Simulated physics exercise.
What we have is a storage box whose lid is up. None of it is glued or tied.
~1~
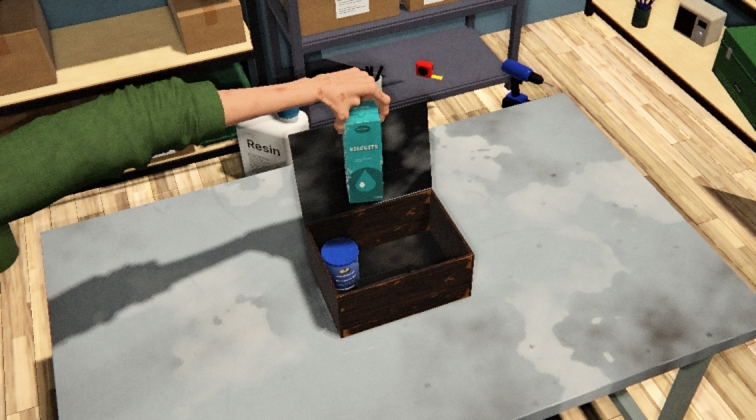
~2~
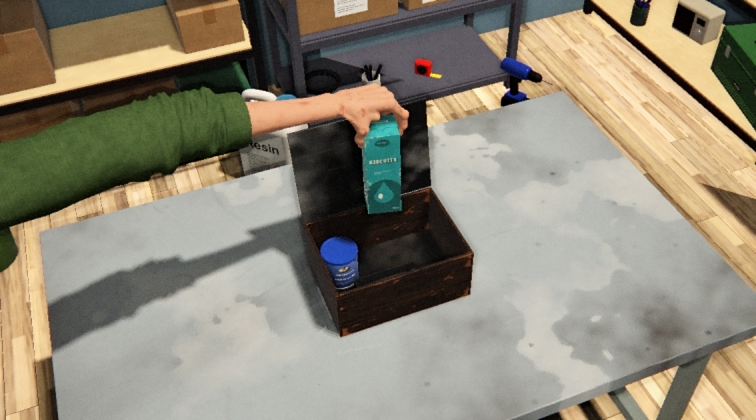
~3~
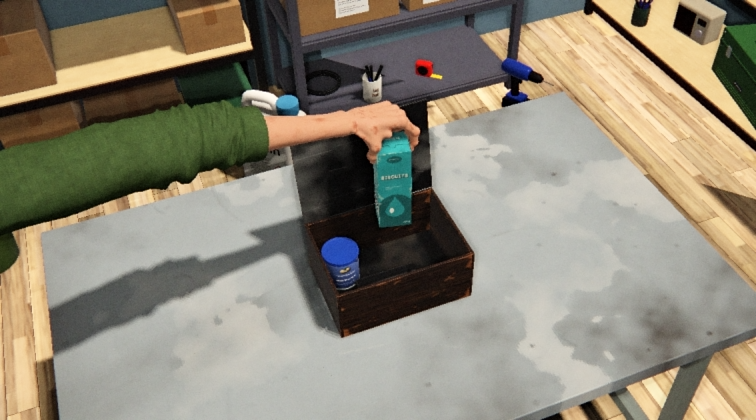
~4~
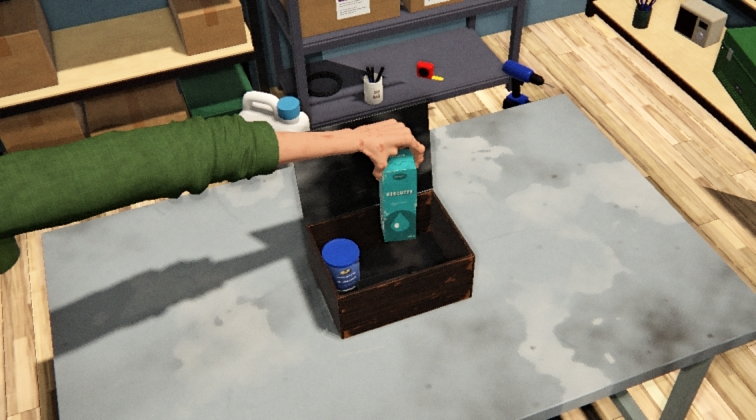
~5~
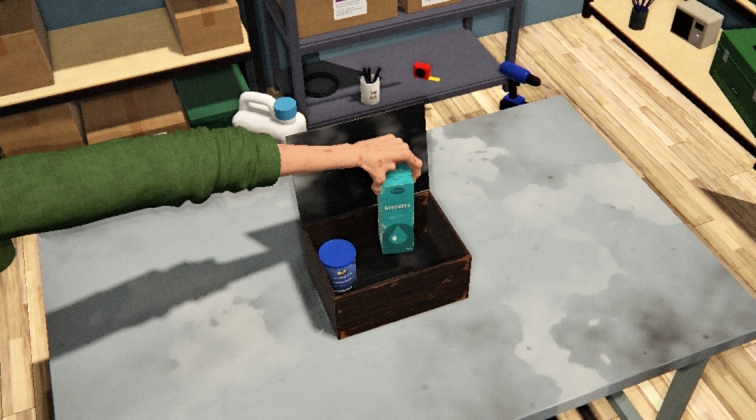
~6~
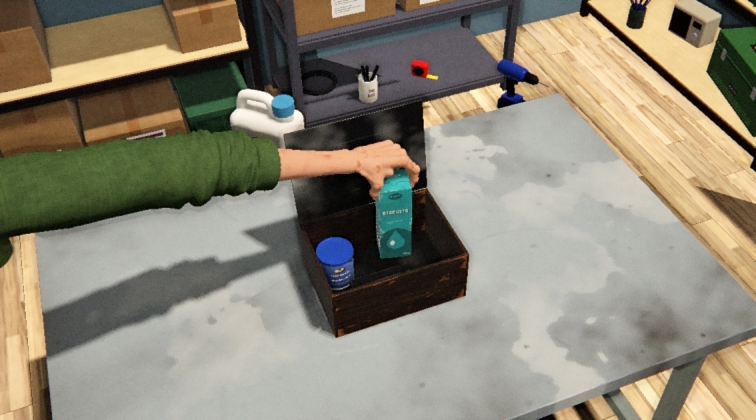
The video shows a hand in a green sleeve lowering a turquoise carton into an open dark wooden box on a gray table, moving it slightly right and down, while a blue tin sits in the box's left corner.
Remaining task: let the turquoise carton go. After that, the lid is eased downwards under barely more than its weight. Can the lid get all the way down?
No, it stays up.
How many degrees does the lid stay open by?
Angle: About 65°.
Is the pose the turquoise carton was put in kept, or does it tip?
Well, the turquoise carton stays just as set.
Then, 0.20 s after the last picture, turquoise carton slid about its own width near (393, 231).
Then, 1.10 s after the last picture, lid starting down; turquoise carton slid about its own width near (393, 232).
Then, 1.40 s after the last picture, lid 72° above the rim; turquoise carton slid about its own width near (393, 232).
At rest, lid 65° above the rim; moved from the start, turquoise carton; the other 2 in place. Seen from the same camera at the end, turquoise carton near (393, 232).
